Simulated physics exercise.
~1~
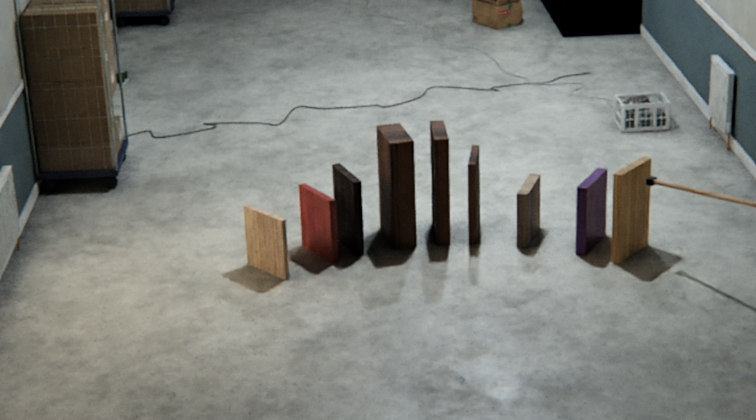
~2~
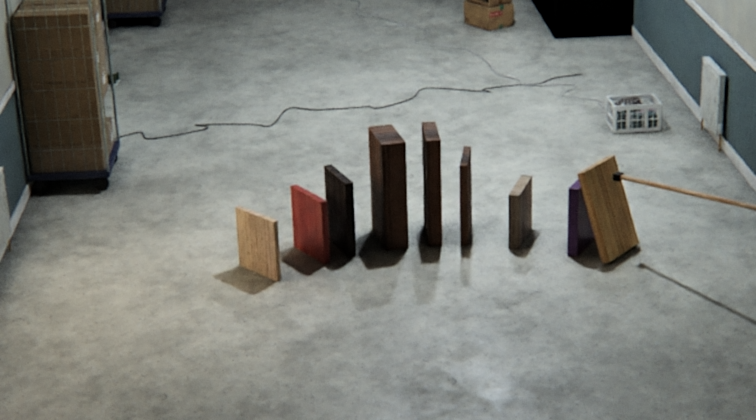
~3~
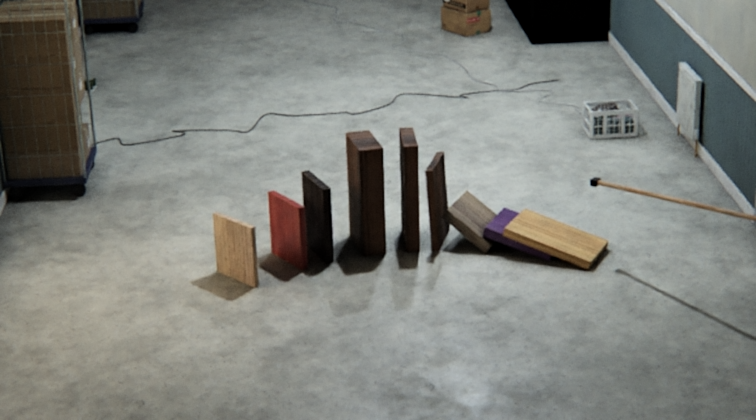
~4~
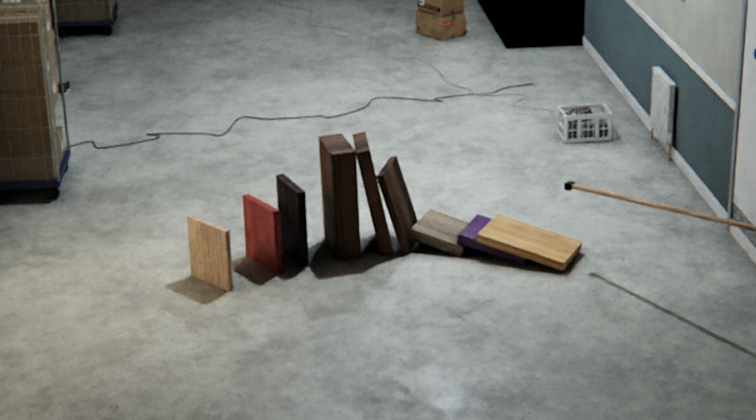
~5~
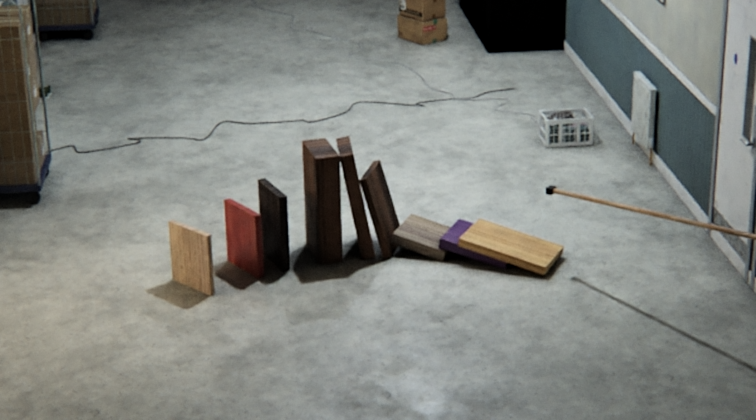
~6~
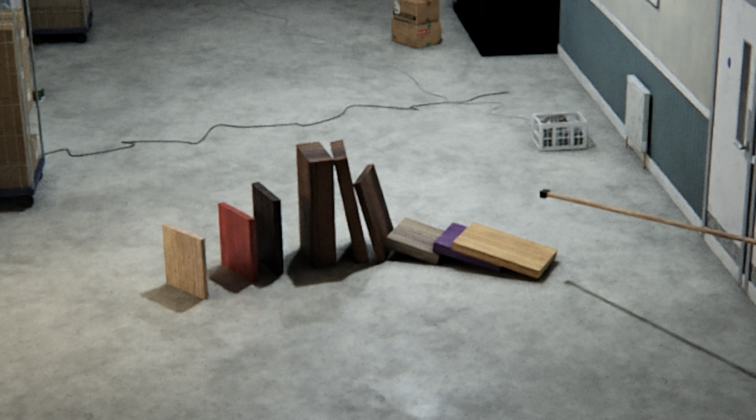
A pole tips the first board, toppling several, but the red board and others stay standing.
